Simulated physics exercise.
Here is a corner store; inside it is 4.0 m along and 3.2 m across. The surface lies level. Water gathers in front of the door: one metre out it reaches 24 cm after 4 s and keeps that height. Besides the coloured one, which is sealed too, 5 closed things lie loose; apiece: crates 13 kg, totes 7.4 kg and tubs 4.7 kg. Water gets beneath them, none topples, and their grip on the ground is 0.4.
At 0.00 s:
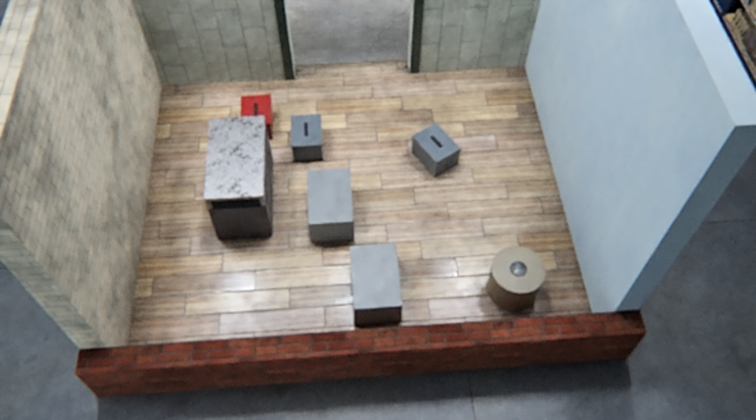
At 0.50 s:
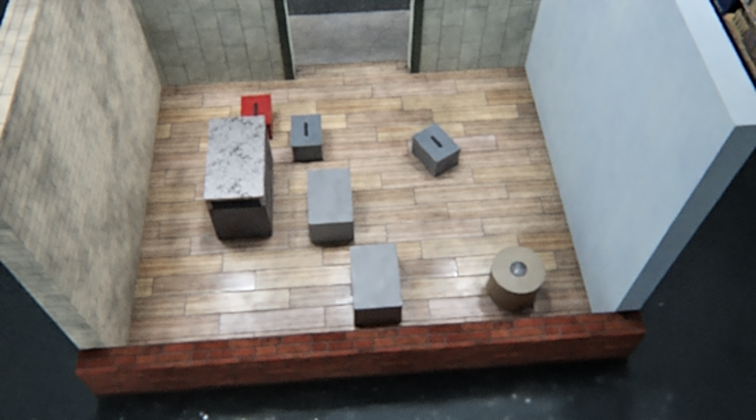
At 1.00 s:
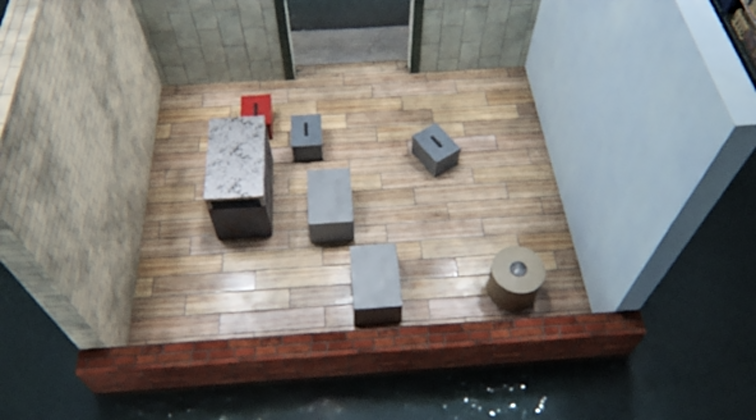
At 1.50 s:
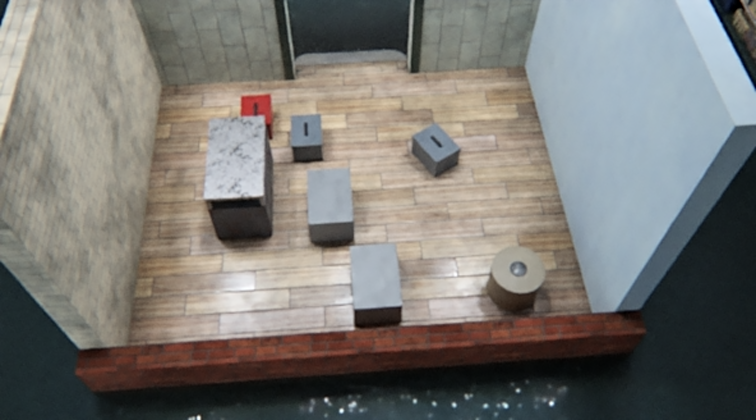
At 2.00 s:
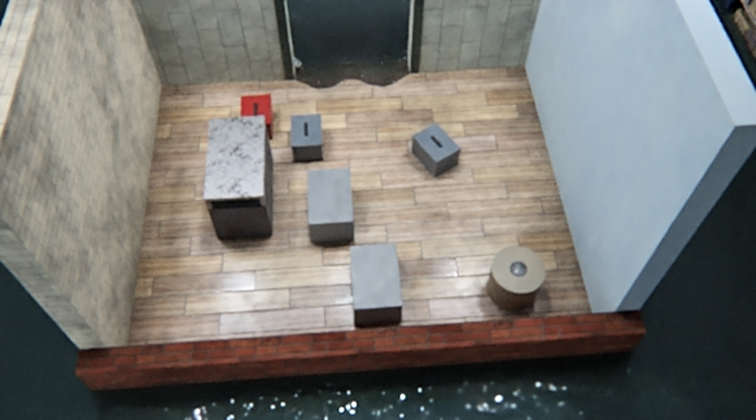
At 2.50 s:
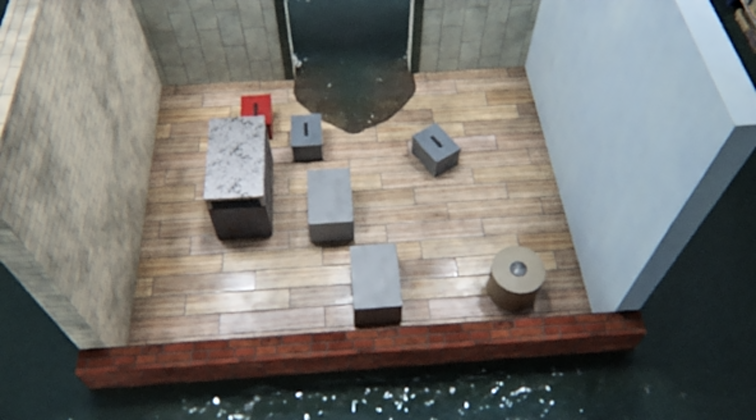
Corner store with a tiled wood floor as dark water gathers outside, then spreads in through the doorway past unmoving boxes.
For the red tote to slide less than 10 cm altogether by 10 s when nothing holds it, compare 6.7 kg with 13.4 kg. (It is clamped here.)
Verdict: Only the higher weight holds it.
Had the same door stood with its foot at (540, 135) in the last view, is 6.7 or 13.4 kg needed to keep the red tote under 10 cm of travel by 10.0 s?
In that case neither weight holds it.
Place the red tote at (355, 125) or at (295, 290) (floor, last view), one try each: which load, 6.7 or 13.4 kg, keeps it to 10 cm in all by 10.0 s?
In turn: Neither holds; neither holds.
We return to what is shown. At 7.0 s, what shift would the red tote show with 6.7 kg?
Roughly 10 cm.
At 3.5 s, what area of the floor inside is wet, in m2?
About 2.5 m2.
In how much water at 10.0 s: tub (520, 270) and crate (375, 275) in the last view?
Roughly 13 and 14 cm.
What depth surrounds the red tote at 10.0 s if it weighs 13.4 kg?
Roughly 9 cm.
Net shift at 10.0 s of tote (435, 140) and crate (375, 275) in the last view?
In that order: 80 cm, 120 cm.
After 3.5 s the red tote would be 0 cm from its start with 6.7 kg and 0 cm from its start with 13.4 kg; 1 cm of water round it then.
After 4.5 s the red tote would be 8 cm from its start with 6.7 kg and 0 cm from its start with 13.4 kg; 3 cm of water round it then.
After 7.0 s the red tote would be 14 cm from its start with 6.7 kg and 0 cm from its start with 13.4 kg; 4 cm of water round it then.
After 10.0 s the red tote would be 22 cm from its start with 6.7 kg and 1 cm from its start with 13.4 kg; 9 cm of water round it then.
